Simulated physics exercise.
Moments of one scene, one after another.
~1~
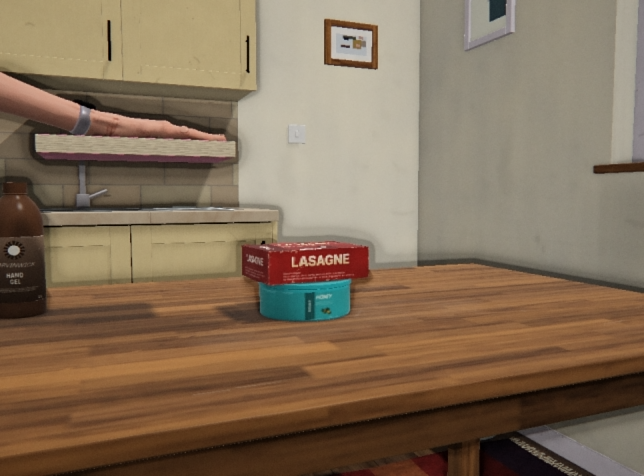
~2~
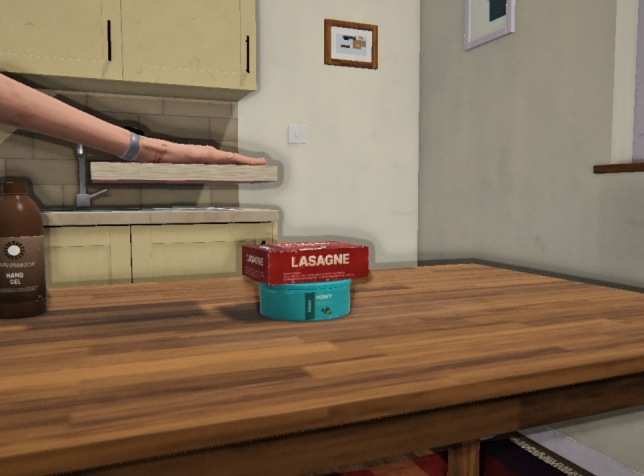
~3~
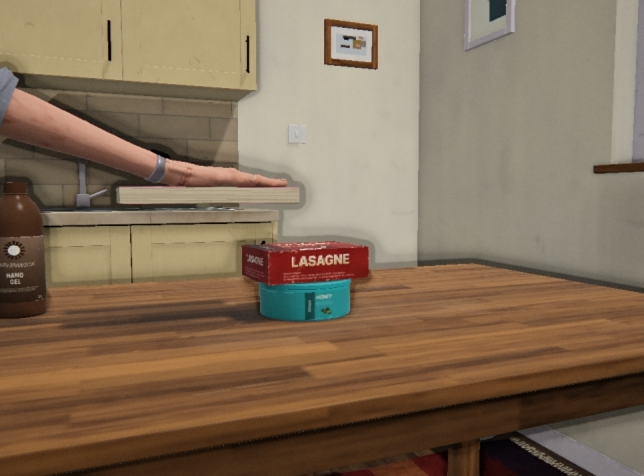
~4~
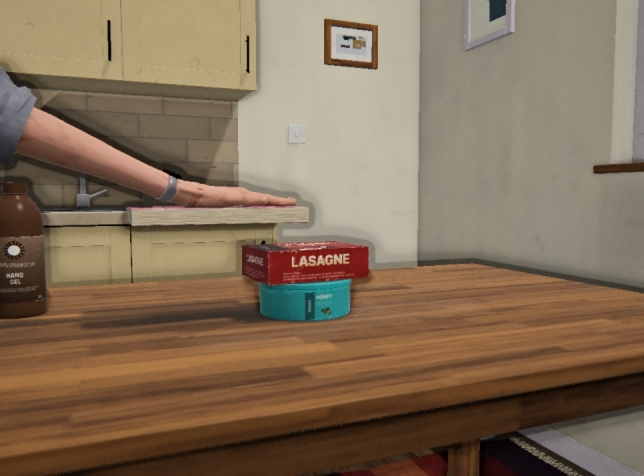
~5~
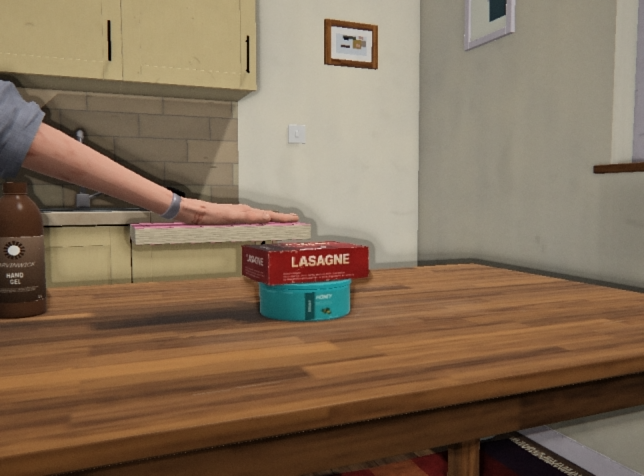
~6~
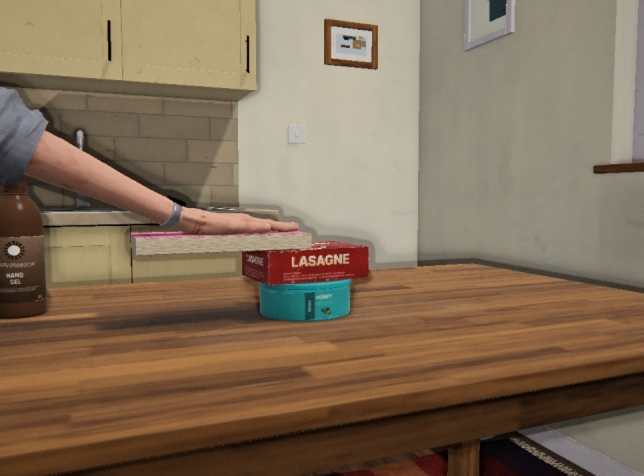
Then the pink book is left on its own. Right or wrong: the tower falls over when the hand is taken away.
Right.
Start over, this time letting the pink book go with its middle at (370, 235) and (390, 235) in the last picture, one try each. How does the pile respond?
It caves in the first time and caves in the second time.
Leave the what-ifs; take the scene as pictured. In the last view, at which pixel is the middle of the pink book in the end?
Look around (214, 266) in the final frame.
Then, 0.20 s later than the last frame, pink book tilted by 17° near (218, 251).
Then, 0.30 s later than the last frame, pink book tilted by 38° near (219, 257).
Then, 0.50 s later than the last frame, pink book now fallen.
Then, 1.30 s later than the last frame, nothing new.
When it is over, fallen, pink book; the other 3 as before. End places, in pixels of the last picture, pink book near (214, 266). The pile comes apart.
